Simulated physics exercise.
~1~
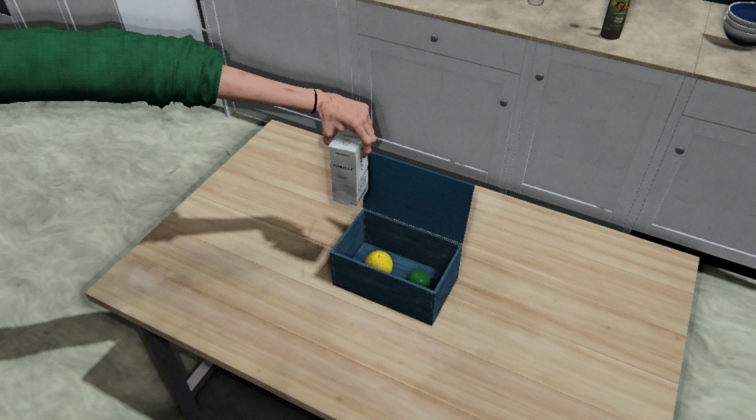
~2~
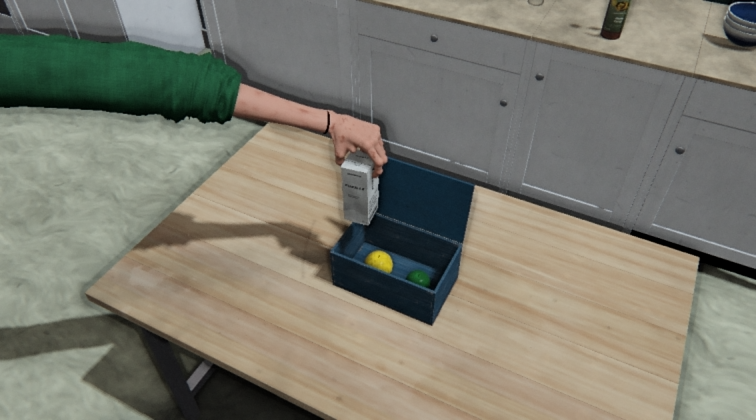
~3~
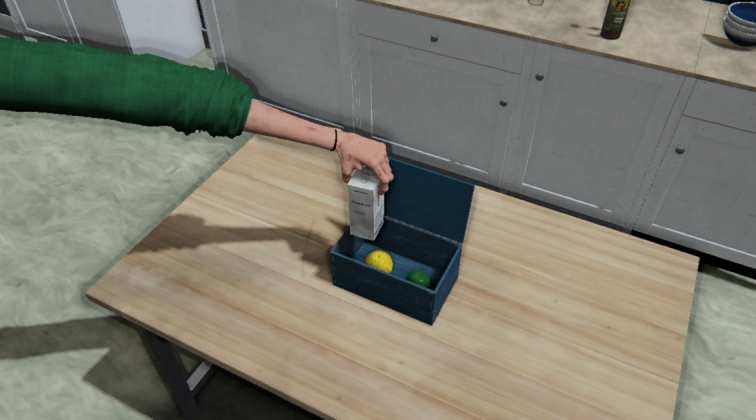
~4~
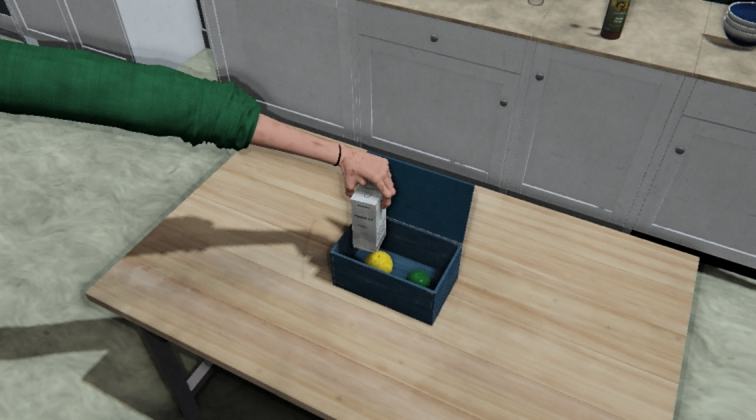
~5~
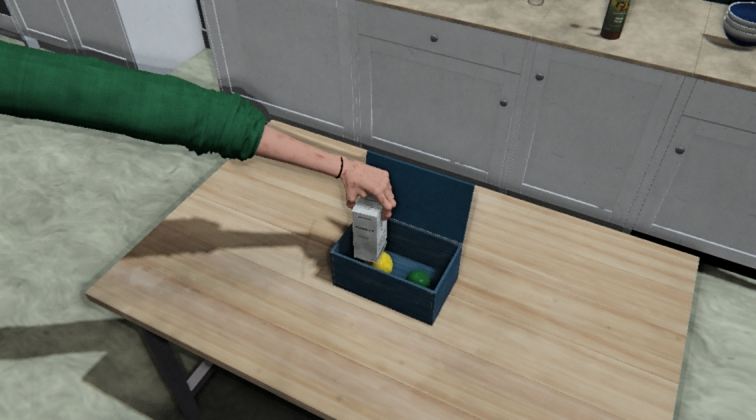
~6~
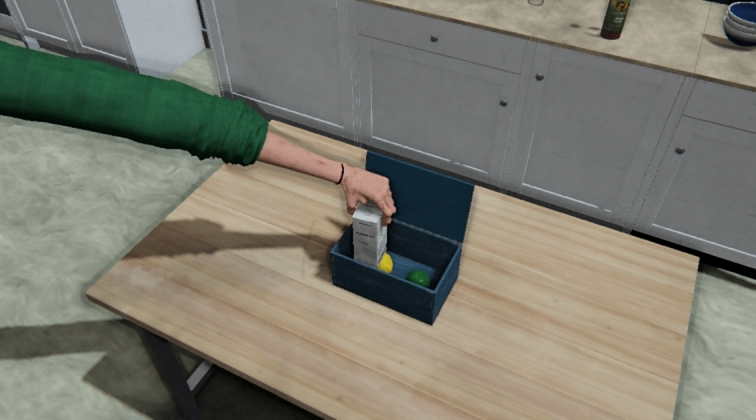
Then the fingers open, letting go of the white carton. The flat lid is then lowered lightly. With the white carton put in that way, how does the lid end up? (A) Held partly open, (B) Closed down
Answer: A.
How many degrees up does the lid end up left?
The lid sits around 40° above the rim.
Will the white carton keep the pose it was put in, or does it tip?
Well, it stays just as set.
Then, 0.80 s after the last picture, lid starting down; white carton tipped 5° from how it was near (377, 244); yellow apple rolled about its own width; green apple rolled a little.
Then, 1.50 s after the last picture, lid 68° above the rim; white carton slid about its own width near (383, 246); yellow apple rolled well along; green apple rolled about its own width.
At rest, lid 41° above the rim; moved from the start, white carton, yellow apple and green apple. Seen from the same camera at the end, white carton near (382, 253).
